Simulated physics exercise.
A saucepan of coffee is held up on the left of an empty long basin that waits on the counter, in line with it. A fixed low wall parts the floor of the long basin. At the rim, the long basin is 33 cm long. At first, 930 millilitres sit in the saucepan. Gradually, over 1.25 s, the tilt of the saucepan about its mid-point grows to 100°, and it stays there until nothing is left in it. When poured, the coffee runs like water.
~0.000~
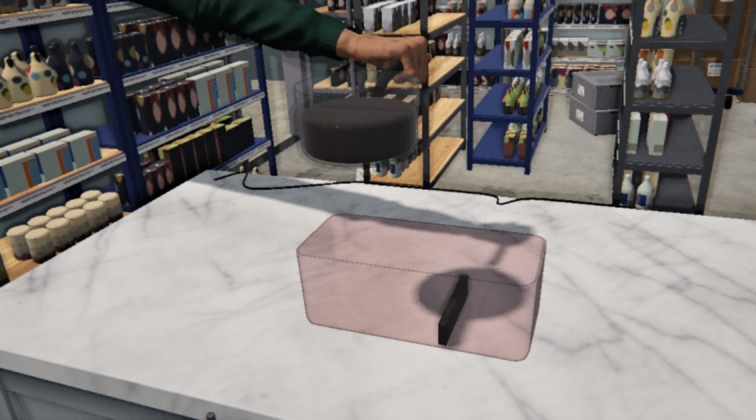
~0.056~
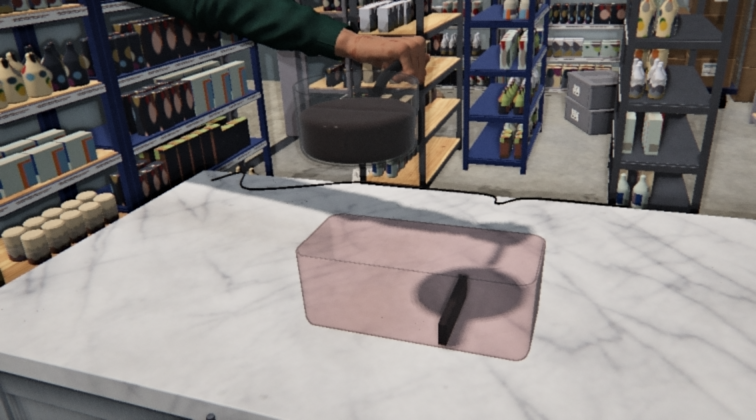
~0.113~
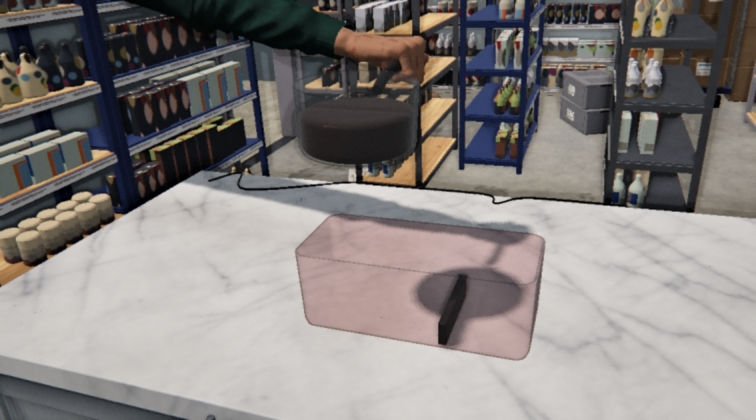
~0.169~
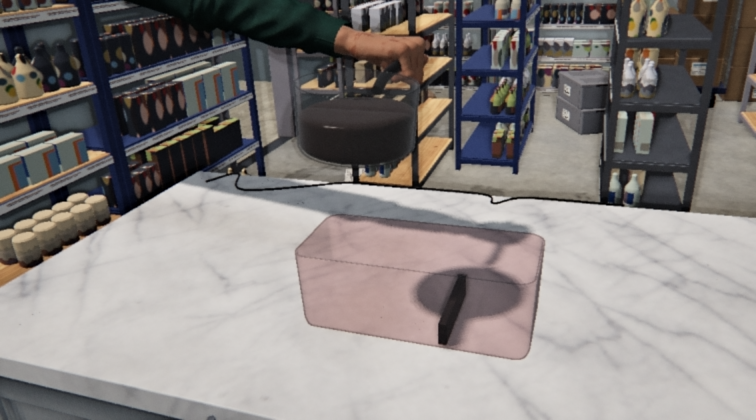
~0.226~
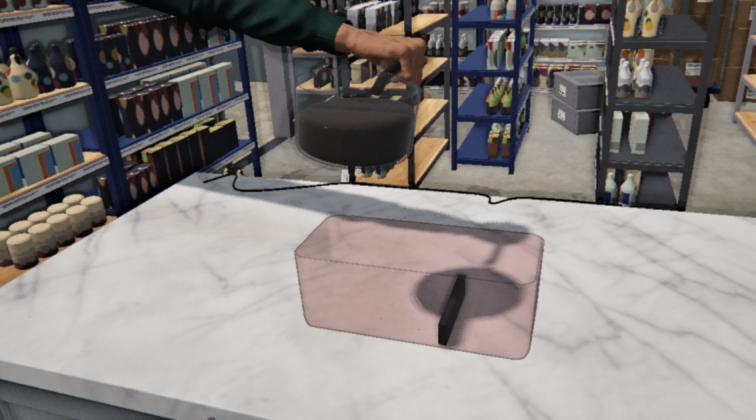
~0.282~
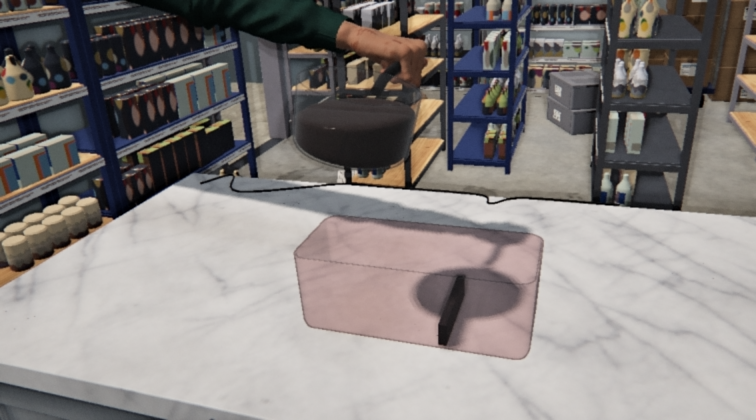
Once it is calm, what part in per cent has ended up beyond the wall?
About 55 per cent ends up there.
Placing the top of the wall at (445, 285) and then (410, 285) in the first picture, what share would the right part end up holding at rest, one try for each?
In order, 80 and 95 per cent.
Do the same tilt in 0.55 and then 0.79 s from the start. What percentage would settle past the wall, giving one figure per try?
Respectively about 35 and 45 percent.
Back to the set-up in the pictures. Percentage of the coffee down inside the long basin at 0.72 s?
About 2 per cent.
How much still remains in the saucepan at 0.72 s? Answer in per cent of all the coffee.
Still held: Roughly 76 % of the total.
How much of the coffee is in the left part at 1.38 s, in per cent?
The left part holds close to 32 per cent.
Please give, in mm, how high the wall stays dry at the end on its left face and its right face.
It's around 20 mm on the left side and around 0 mm on the right side.
By 0.72 s the tilt is 62° and 76 per cent is still to pour, 1 is left of the wall and 1 right of it.
By 1.04 s the tilt is 94° and 21 per cent is still to pour, 8 is left of the wall and 52 right of it.
By 1.38 s the tilt is 100° and 3 per cent is still to pour, 32 is left of the wall and 61 right of it.
By 1.75 s the tilt is 100° and 0 per cent is still to pour, 43 is left of the wall and 56 right of it.
At rest 44 per cent lies left of the wall, 55 right of it and 1 outside.
